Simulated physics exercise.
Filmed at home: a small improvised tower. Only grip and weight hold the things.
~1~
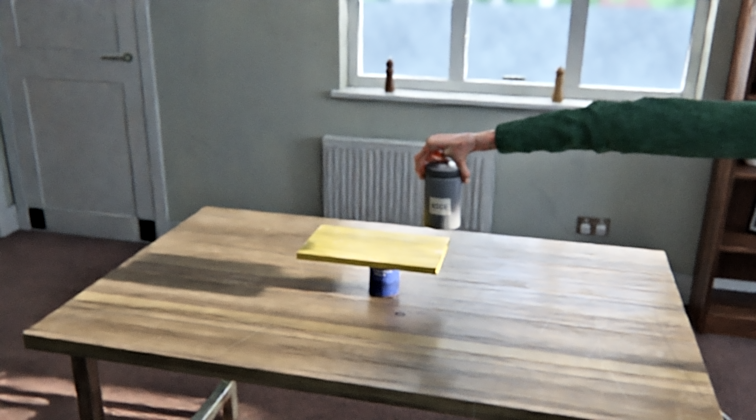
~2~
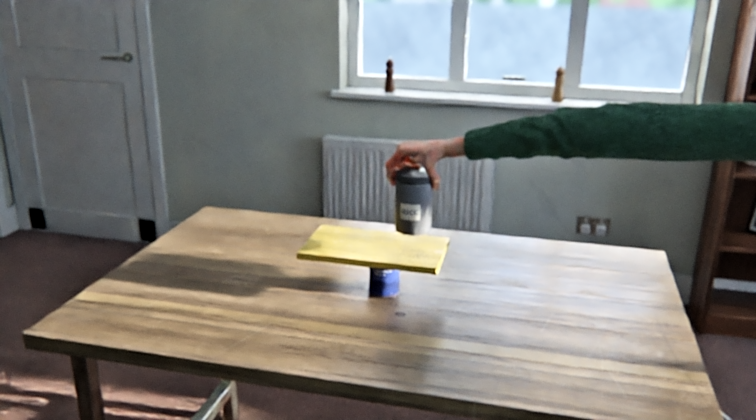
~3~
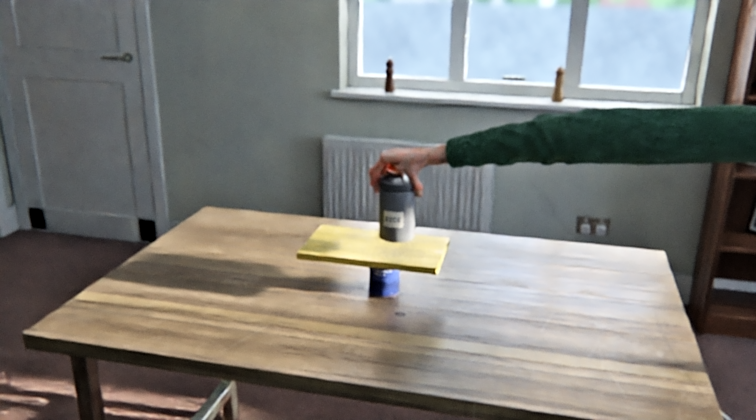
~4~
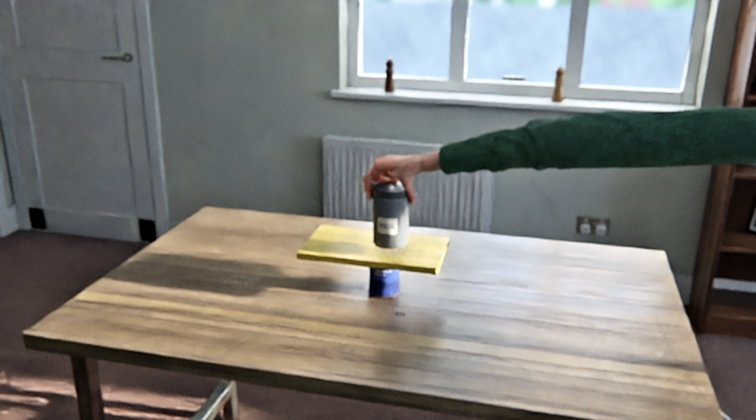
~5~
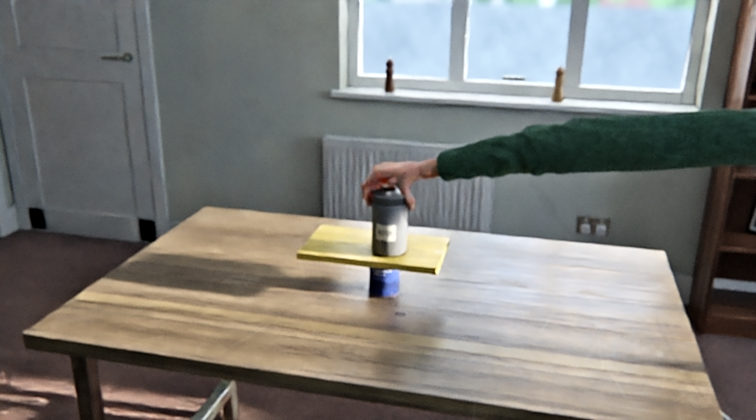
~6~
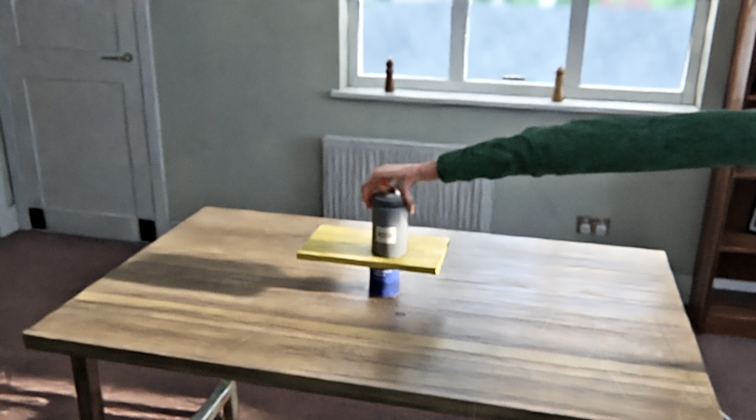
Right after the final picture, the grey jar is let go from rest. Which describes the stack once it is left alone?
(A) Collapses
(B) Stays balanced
Answer: B.
Then, 0.10 s past the last view, nothing moves.
Then, 0.40 s past the last view, grey jar resting near (389, 224).
Finally, all 3 still in place. Final places as the last picture's camera would see them, grey jar near (389, 224). The stack keeps its balance.
